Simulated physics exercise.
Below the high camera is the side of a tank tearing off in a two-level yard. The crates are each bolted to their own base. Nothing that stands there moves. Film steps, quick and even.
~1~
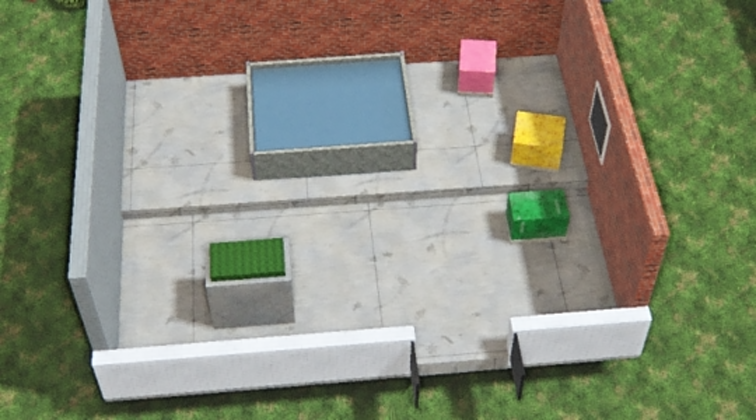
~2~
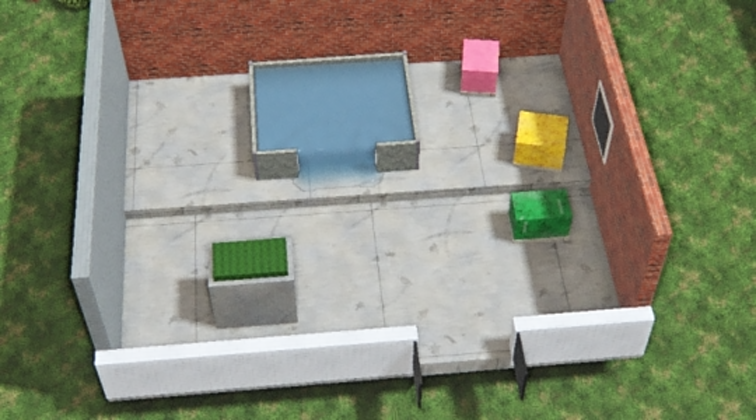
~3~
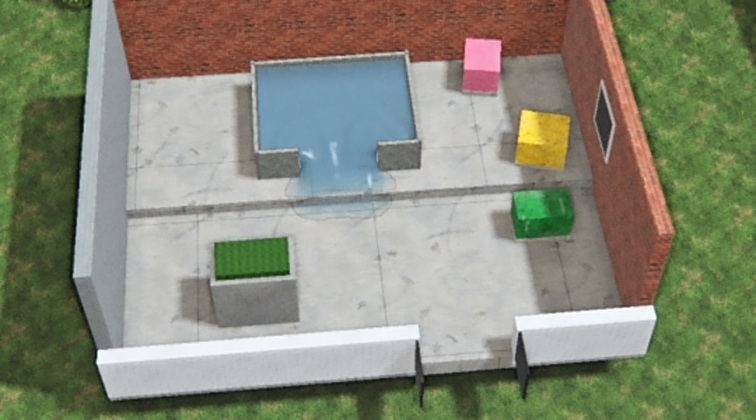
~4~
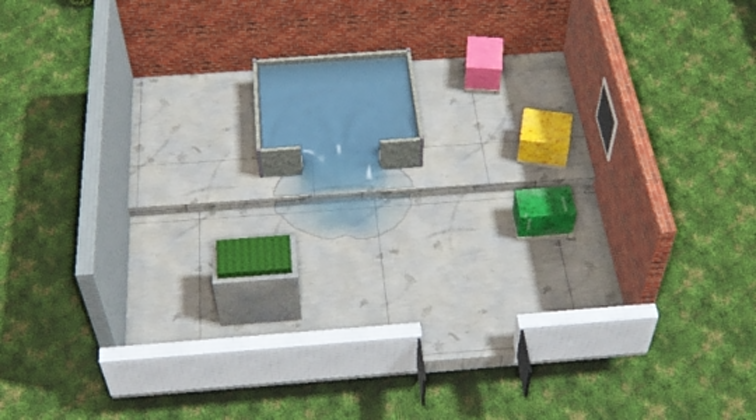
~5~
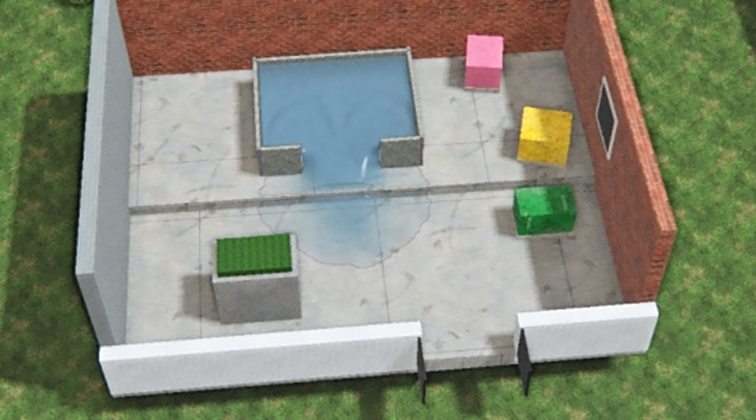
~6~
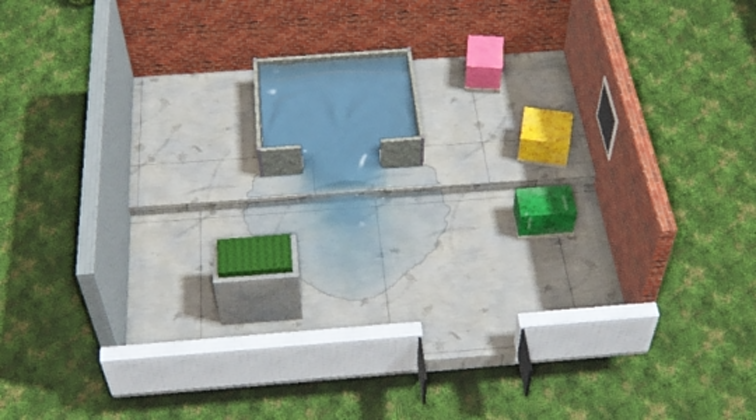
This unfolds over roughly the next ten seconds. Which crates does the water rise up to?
In the end I expect the pink crate to never get touched, I expect the green crate to get touched, I expect the yellow crate to never get touched.
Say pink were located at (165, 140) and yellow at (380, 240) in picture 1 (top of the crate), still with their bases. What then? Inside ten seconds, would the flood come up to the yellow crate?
The yellow crate simply gets reached.
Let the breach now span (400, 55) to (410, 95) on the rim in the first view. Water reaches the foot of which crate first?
The pink one, by my reading.
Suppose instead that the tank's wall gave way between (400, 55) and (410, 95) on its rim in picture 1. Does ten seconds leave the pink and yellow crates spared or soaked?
The pink crate is reached; the yellow crate is reached.
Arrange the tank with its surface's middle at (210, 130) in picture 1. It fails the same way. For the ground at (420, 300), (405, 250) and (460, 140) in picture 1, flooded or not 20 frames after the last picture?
As listed: Under water, wet, clear.
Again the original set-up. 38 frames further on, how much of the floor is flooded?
Near 55 in a hundred.
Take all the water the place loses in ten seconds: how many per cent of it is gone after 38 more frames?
About 70 %.
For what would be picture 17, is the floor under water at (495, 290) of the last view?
That point would be inundated.
A moment on, water covers 25 % of the floor; the pink crate not reached, the green crate not reached, the yellow crate not reached.
Next, water covers 40 % of the floor; the pink crate not reached, the green crate water round its plinth, the yellow crate not reached.
Then, water covers 50 % of the floor; the pink crate not reached, the green crate water round its plinth, the yellow crate not reached.
Later, water covers 55 % of the floor; the pink crate not reached, the green crate water round its plinth, the yellow crate not reached.
In the end, water covers 60 % of the floor; the pink crate stayed above the water, the green crate was topped, the yellow crate stayed above the water.
